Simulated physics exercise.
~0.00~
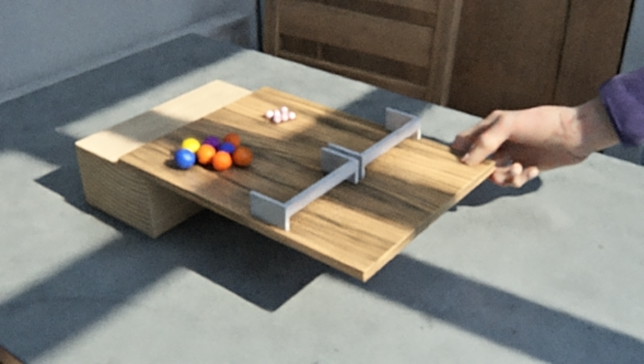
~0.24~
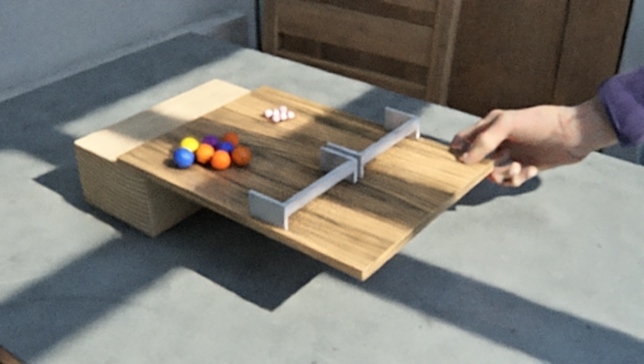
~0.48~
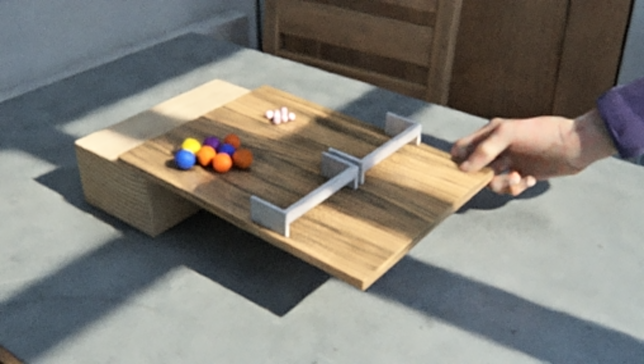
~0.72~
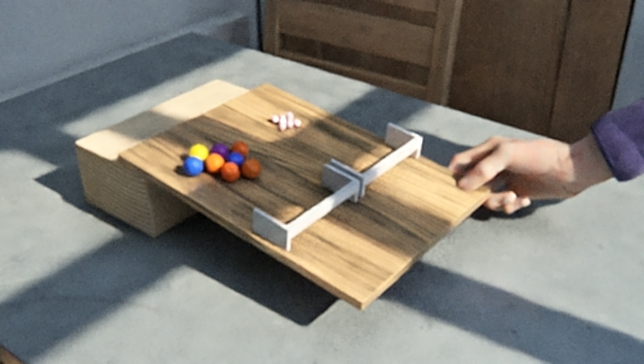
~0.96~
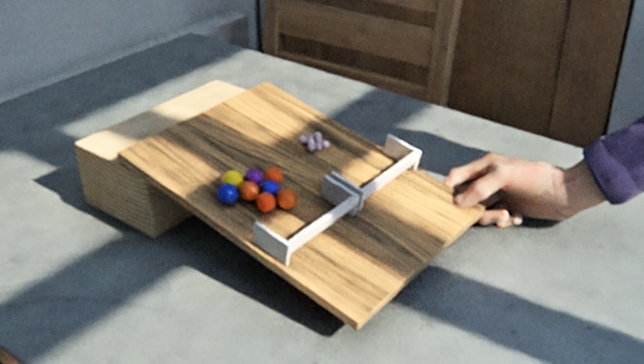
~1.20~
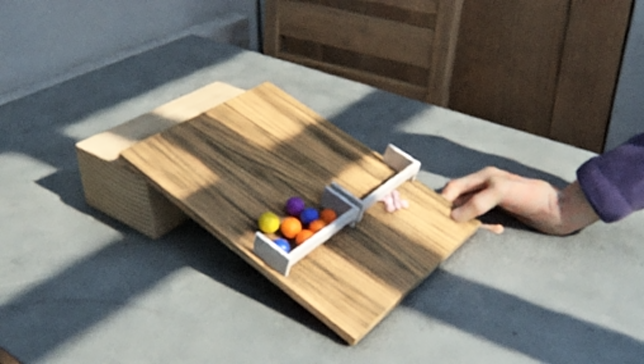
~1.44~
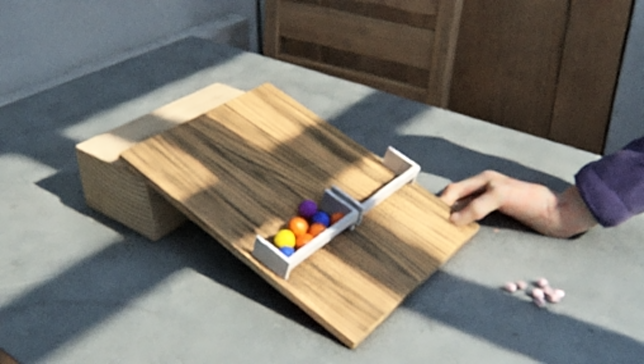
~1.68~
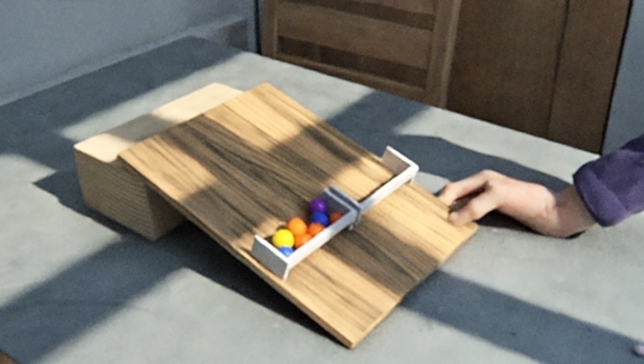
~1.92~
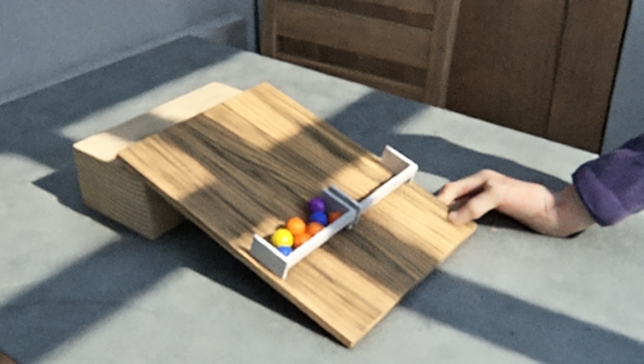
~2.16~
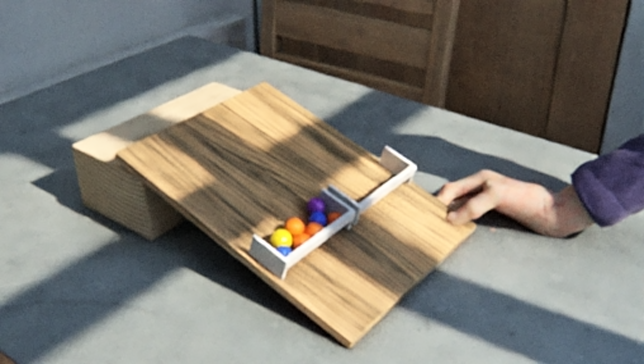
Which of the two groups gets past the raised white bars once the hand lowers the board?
The small pale pink pieces slip under their bar and slide off the board. The colorful balls are too big to fit through and stay gathered behind theirs.
Colorful balls stop at a raised bar as a hand lowers the board; pink pieces slip past.
